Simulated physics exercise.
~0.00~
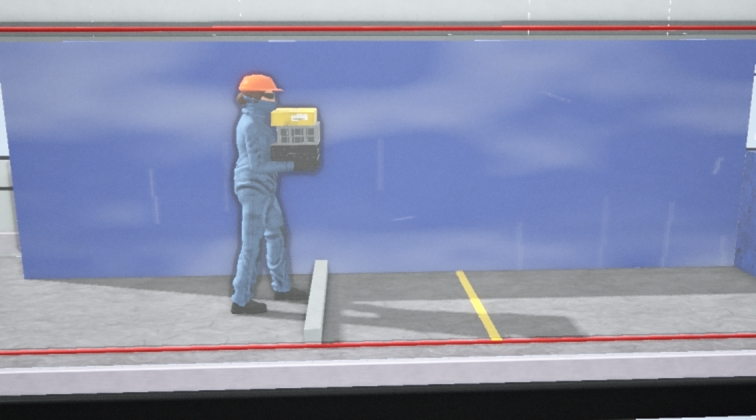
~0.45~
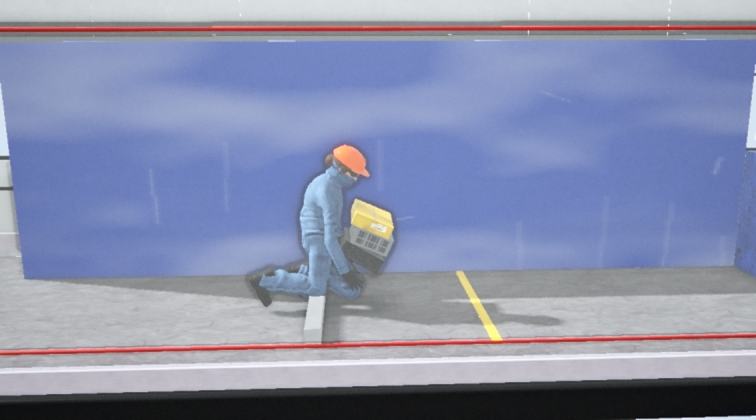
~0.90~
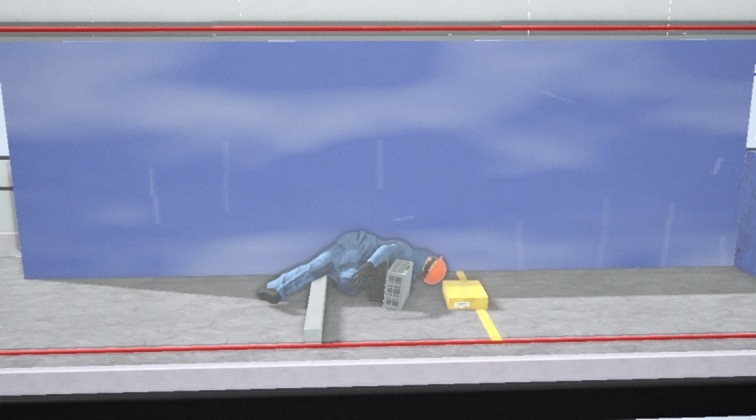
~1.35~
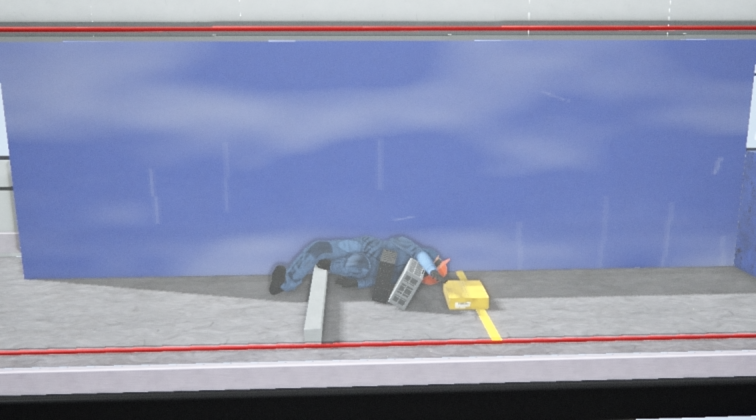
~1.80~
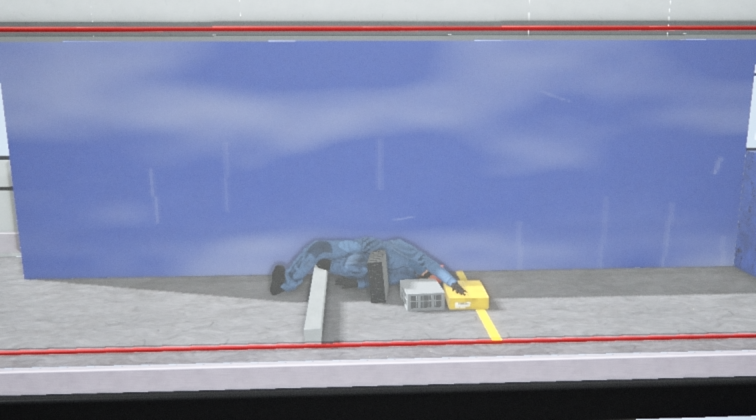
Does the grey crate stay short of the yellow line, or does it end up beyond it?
The grey crate stays short of the yellow line, coming to rest just left of the yellow parcel.
